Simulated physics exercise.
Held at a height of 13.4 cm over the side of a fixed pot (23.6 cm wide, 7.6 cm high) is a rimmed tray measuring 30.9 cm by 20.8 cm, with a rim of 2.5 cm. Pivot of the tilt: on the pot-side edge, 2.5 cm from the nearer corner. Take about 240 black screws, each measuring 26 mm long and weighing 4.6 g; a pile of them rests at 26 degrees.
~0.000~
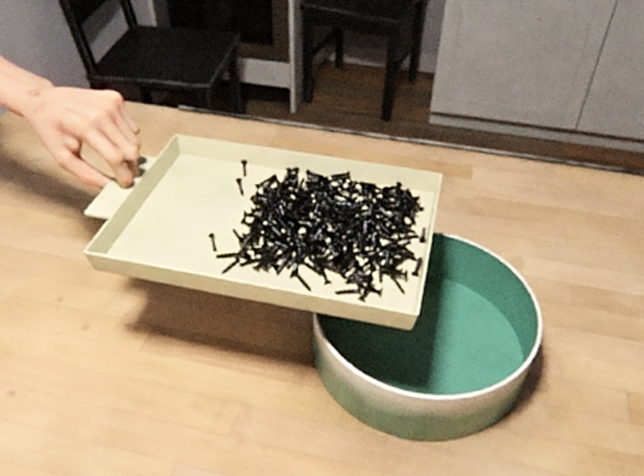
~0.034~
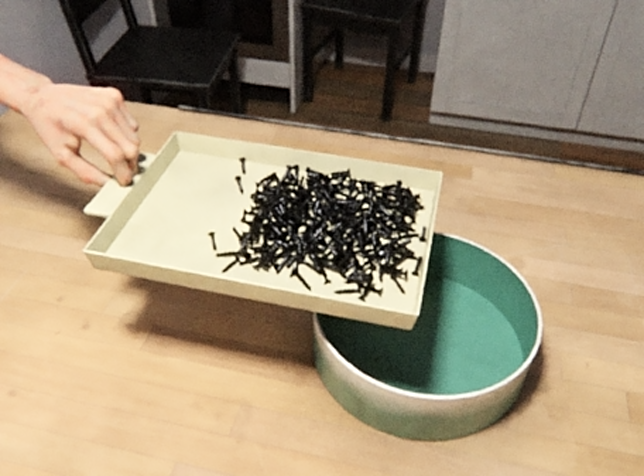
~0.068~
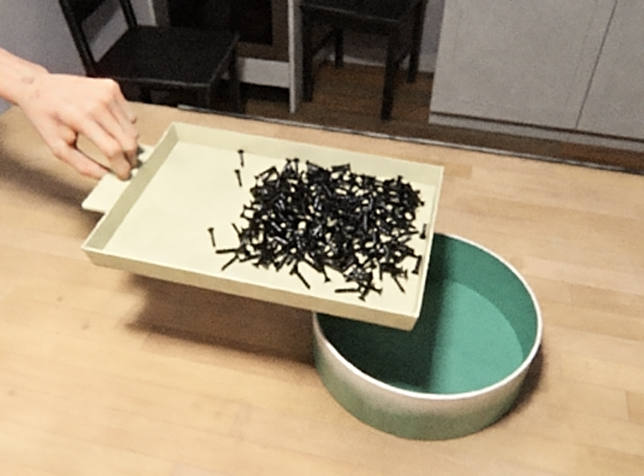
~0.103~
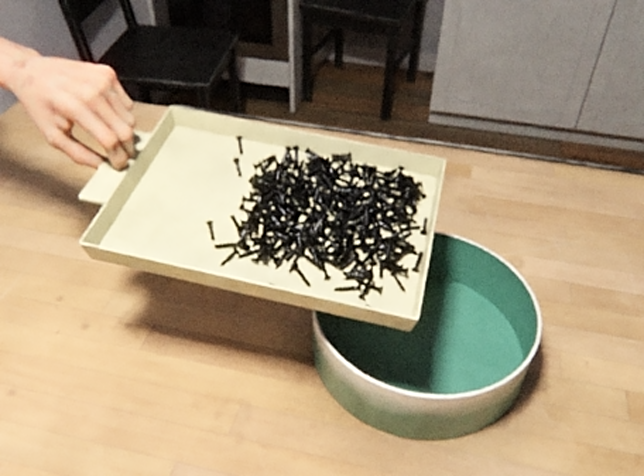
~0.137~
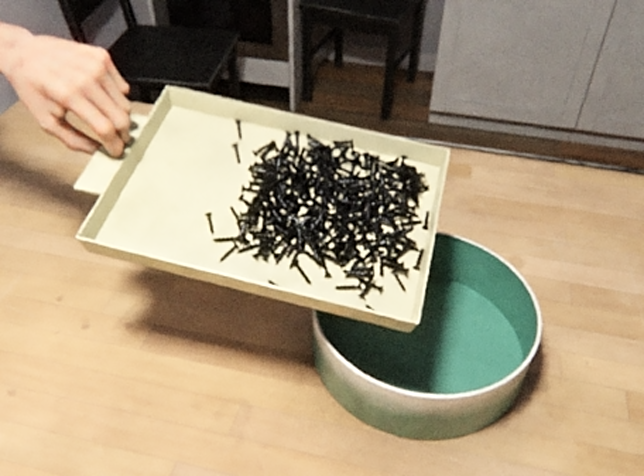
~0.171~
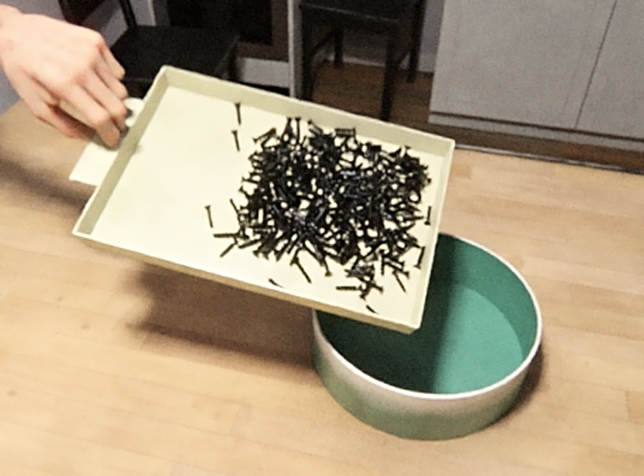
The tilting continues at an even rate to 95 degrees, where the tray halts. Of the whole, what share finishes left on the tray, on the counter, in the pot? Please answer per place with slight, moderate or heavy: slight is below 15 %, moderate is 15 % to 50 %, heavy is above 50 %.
Per place: Tray slight, counter heavy, pot slight.
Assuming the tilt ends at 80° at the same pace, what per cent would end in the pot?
Near 5 %, then.
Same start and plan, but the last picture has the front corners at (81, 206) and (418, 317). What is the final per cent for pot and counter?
That works out as pot 50 and counter 50.
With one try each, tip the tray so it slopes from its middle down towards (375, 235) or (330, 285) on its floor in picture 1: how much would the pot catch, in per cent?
Near 90 and 20 percent, in that order.
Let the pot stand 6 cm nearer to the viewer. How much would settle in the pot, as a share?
With that change it comes to something like 70 in a hundred.
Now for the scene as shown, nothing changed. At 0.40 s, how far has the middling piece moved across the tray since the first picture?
By then it sits near 4 cm from where it began.
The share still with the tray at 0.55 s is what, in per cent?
It's roughly 85 percent.
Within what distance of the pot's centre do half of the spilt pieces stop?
About 20 centimetres.
After 0.40 s, tilt 58 degrees; the tray holds 100 %, the pot 0 %.
After 0.55 s, tilt 84 degrees; the tray holds 85 %, the pot 0 %.
Then, at 0.83 s, tilt 95 degrees; the tray holds 0 %, the pot 5 %.
At rest (1.8 s), tray 0 %, counter 95 %, pot 5 %.
